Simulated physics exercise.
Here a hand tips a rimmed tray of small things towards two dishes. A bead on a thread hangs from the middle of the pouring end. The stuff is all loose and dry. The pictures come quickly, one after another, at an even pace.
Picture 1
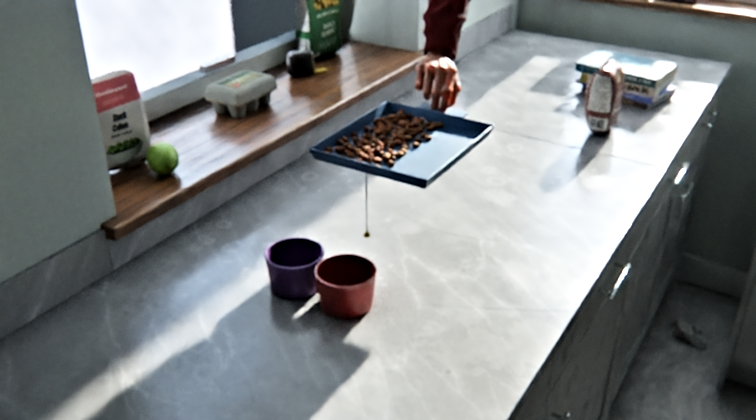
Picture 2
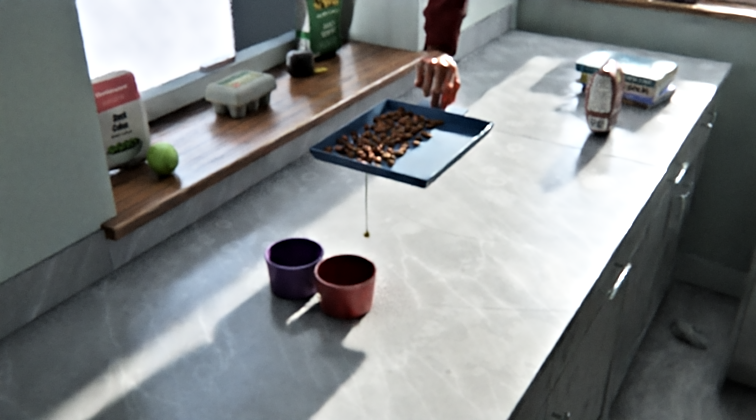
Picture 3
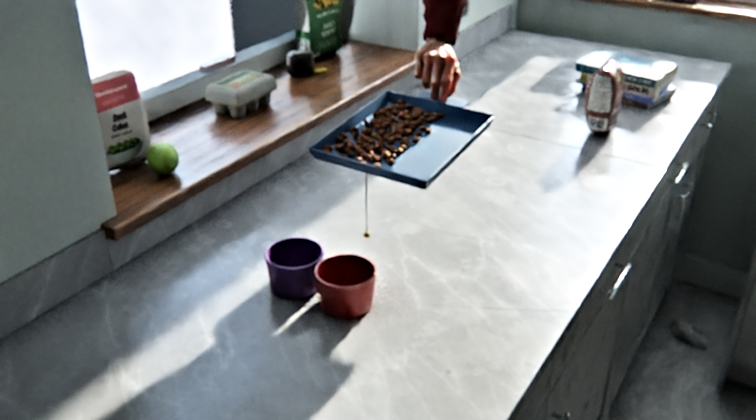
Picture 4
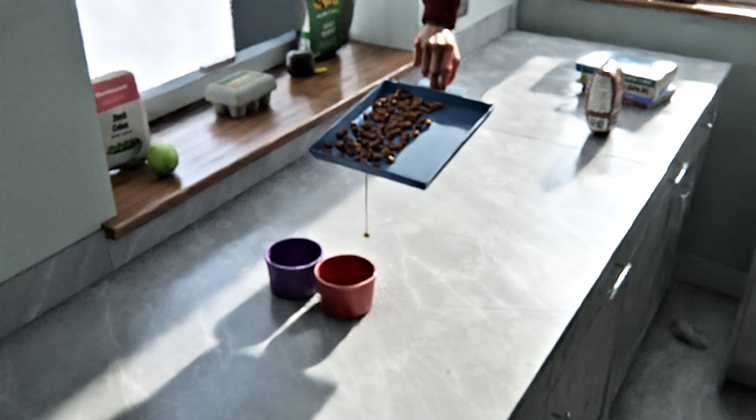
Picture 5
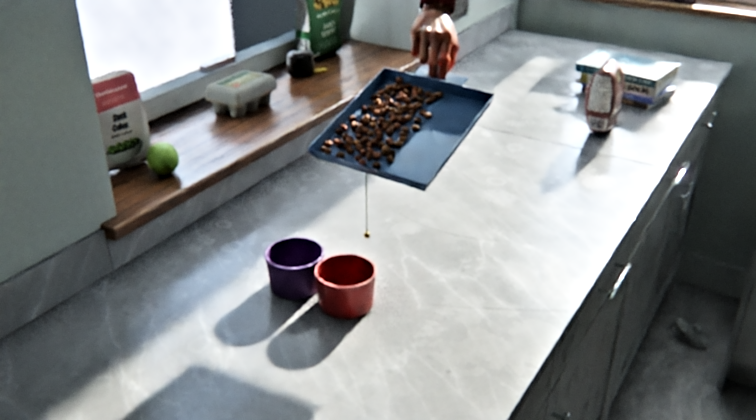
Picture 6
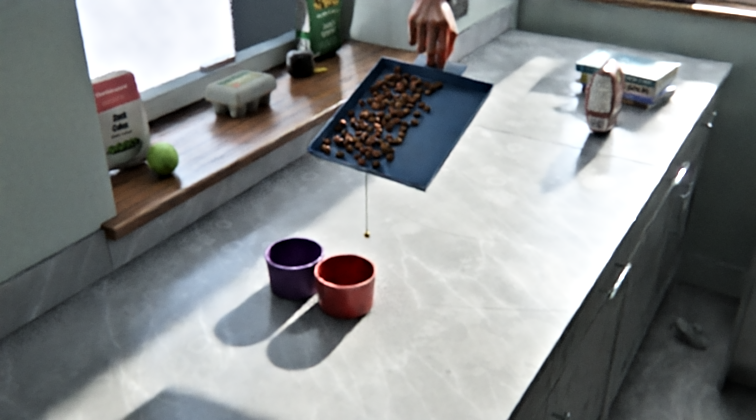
A hand gradually tilts a blue tray of small brown pieces above two small cups.
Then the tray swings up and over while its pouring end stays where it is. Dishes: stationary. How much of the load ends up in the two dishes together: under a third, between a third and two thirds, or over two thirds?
Together the dishes get between a third and two thirds of it.
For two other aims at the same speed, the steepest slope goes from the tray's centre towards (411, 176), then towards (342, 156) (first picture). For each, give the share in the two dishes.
For the first aim it is 0 in a hundred, for the second 0 in a hundred.
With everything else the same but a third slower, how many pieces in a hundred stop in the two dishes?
About 50 per cent.
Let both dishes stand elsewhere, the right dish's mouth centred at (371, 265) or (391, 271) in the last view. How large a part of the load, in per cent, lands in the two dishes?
Respectively 70 percent and 80 percent.
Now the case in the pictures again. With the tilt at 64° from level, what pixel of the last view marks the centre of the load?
In the last view, the load is centred near (363, 157).
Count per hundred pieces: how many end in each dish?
In per cent, left near 10 and right near 30.
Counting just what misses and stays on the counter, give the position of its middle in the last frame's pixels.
Centre: Close to (399, 295).
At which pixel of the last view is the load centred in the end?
The centre ends up roughly at (363, 299).
Shortly afterwards, tray tipped steeply; all but a few on the tray; only a few in the air.
Next, tray tipped past a quarter turn; near a quarter on the tray; near a quarter in the right dish; a little in the left dish; near a third outside both; a little in the air.
Some moments later, tray tipped past a quarter turn; near a quarter in the right dish; a little in the left dish; near half outside both.
In the end, tray tipped past a quarter turn; near a quarter in the right dish; a little in the left dish; near half outside both.
